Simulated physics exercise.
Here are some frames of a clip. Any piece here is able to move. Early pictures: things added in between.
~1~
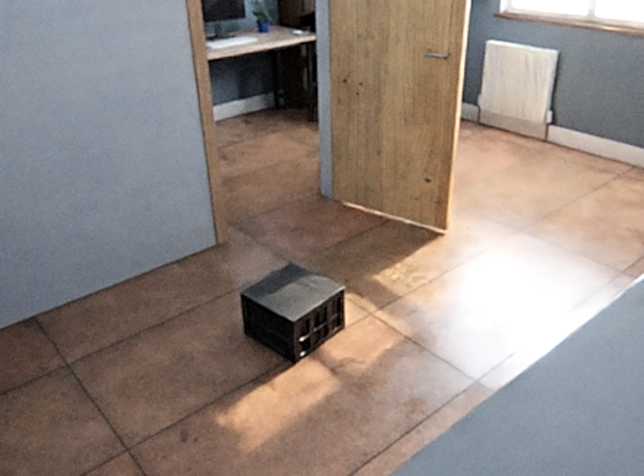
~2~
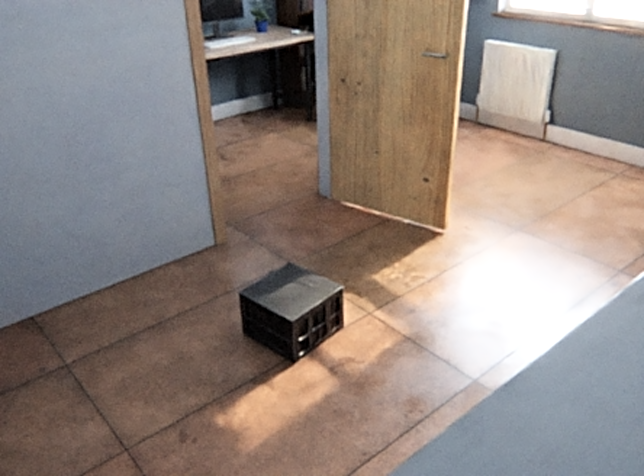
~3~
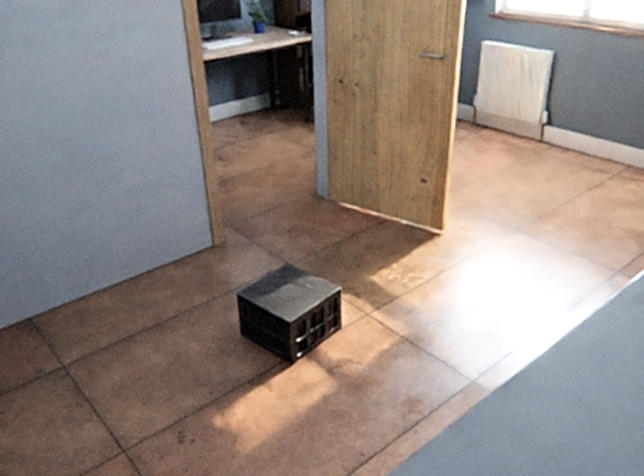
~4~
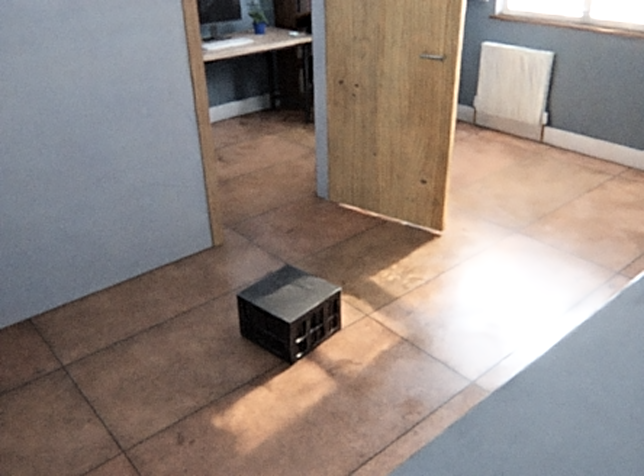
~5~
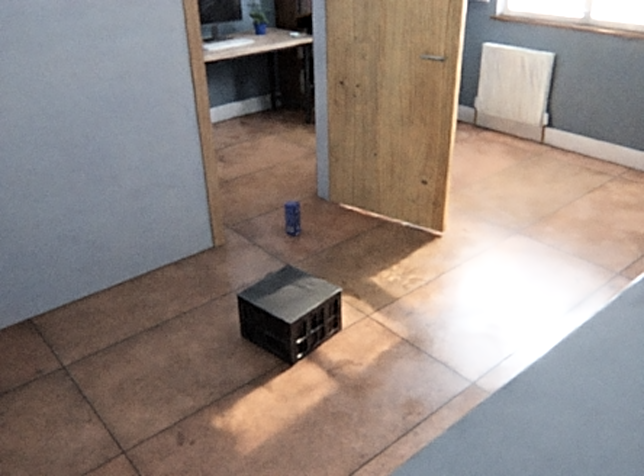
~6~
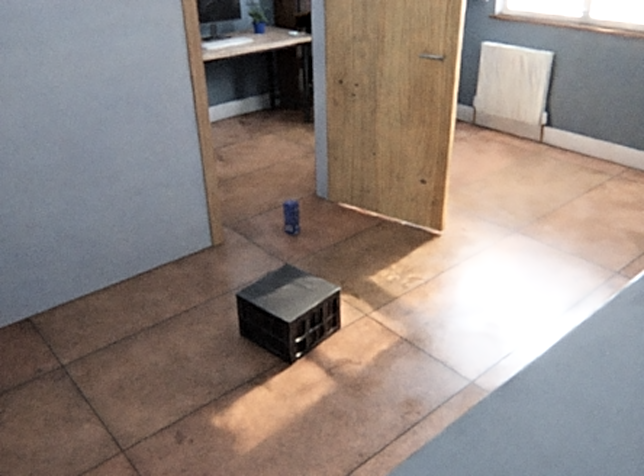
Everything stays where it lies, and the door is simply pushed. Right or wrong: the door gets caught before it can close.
Wrong, it closes fully.
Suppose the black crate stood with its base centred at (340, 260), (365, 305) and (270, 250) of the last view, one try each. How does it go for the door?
Well, on the first try it is held back, on the second it makes it all the way, and on the third it is held back.
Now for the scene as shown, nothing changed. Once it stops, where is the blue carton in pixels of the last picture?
It finishes at around (250, 208).
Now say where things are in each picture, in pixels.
Door wide open and still; black crate (294, 310), in the first frame.
Door wide open and still; black crate (292, 310), in the second frame.
Door wide open and still; black crate (290, 311), in the third frame.
Door wide open and still; black crate (290, 312), in the fourth frame.
Door wide open and still; black crate (291, 312), in the fifth frame.
Door wide open and still; blue carton (292, 217); black crate (289, 311), in the sixth frame.
Then, 0.80 s later than the last frame, open by 68°.
Then, 1.50 s later than the last frame, open by 15°; blue carton moved about its own width near (276, 215).
Then, 1.80 s later than the last frame, open by 0°; blue carton tilted by 11° near (254, 206).
When it is over, open by 0°; lying over on the floor, blue carton; black crate as before. End places, in pixels of the last picture, blue carton near (250, 208).
